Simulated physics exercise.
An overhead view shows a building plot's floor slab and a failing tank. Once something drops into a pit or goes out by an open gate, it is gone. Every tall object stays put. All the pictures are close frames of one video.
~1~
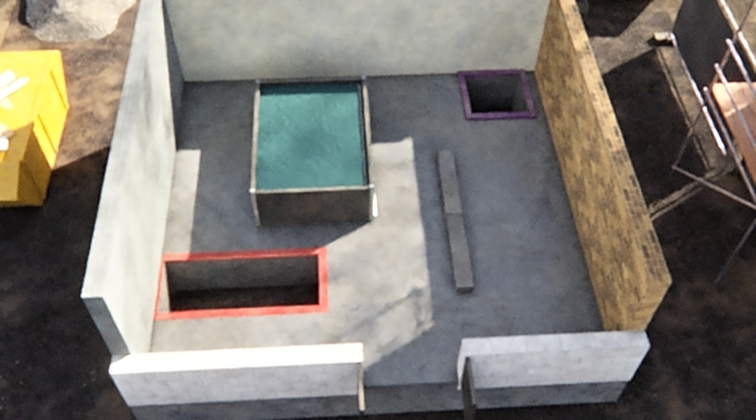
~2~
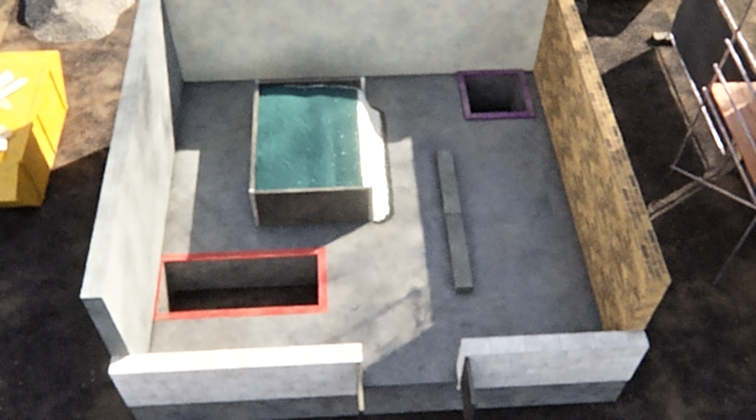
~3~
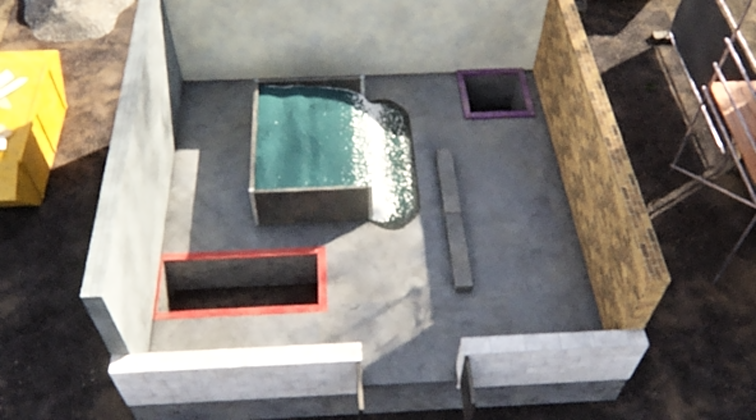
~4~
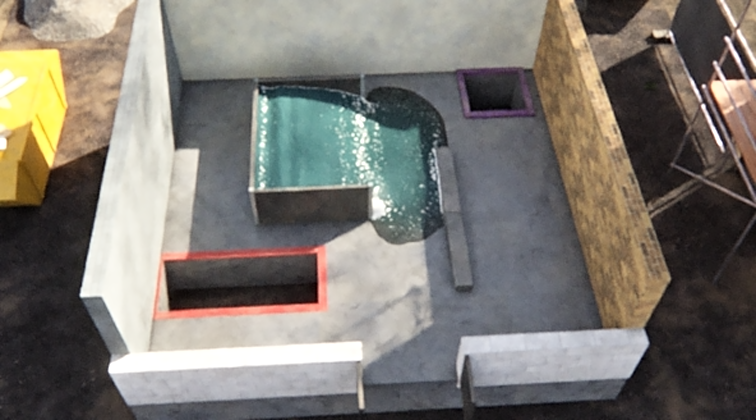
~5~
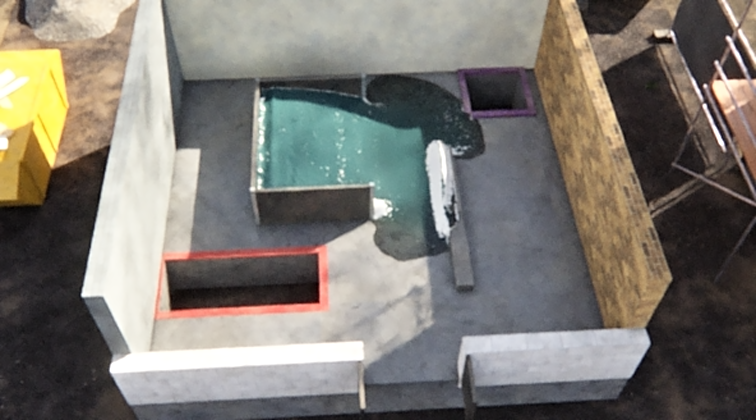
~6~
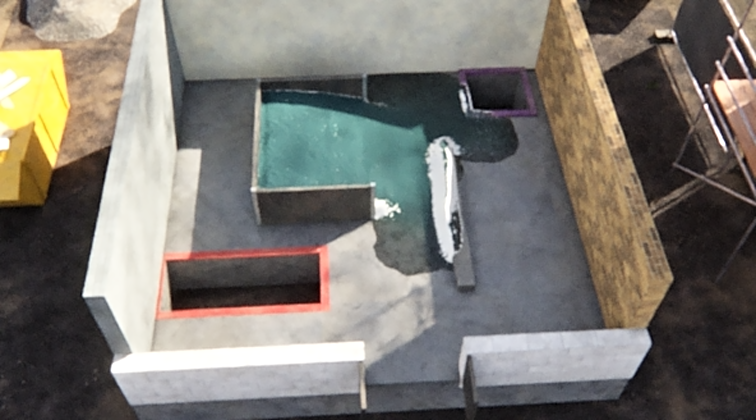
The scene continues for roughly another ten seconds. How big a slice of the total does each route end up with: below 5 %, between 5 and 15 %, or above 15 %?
The gate will likely win a middling part of five to fifteen per cent; the red pit will likely win a middling part of five to fifteen per cent; the purple pit will likely win a major part beyond fifteen per cent.
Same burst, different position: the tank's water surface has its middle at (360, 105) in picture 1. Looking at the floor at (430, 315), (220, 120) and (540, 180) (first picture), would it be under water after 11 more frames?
So, first one got wet, second one stays dry, third one got wet.
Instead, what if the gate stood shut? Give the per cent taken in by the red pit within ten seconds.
Red pit, per cent: 15.
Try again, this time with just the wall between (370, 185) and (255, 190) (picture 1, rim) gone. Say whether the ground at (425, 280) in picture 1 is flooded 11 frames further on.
At that point: Swamped.
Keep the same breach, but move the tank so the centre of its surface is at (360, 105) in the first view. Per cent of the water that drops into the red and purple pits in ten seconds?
I'd say red gets 10 % and purple gets 45 %.
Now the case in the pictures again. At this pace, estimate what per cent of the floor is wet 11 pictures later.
Around 55 percent.
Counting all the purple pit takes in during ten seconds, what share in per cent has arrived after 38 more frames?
Roughly 95 per cent.
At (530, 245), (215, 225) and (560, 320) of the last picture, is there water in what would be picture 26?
In turn: Covered, dry, flooded.
A moment on, water covers 40 % of the floor; the gate 0 %, the red pit 0 %, the purple pit 4 %.
Next, water covers 55 % of the floor; the gate 1 %, the red pit 0 %, the purple pit 13 %.
Then, water covers 60 % of the floor; the gate 5 %, the red pit 0 %, the purple pit 25 %.
Later, water covers 75 % of the floor; the gate 10 %, the red pit 1 %, the purple pit 31 %.
In the end, water covers 85 % of the floor; the gate 12 %, the red pit 10 %, the purple pit 32 %.
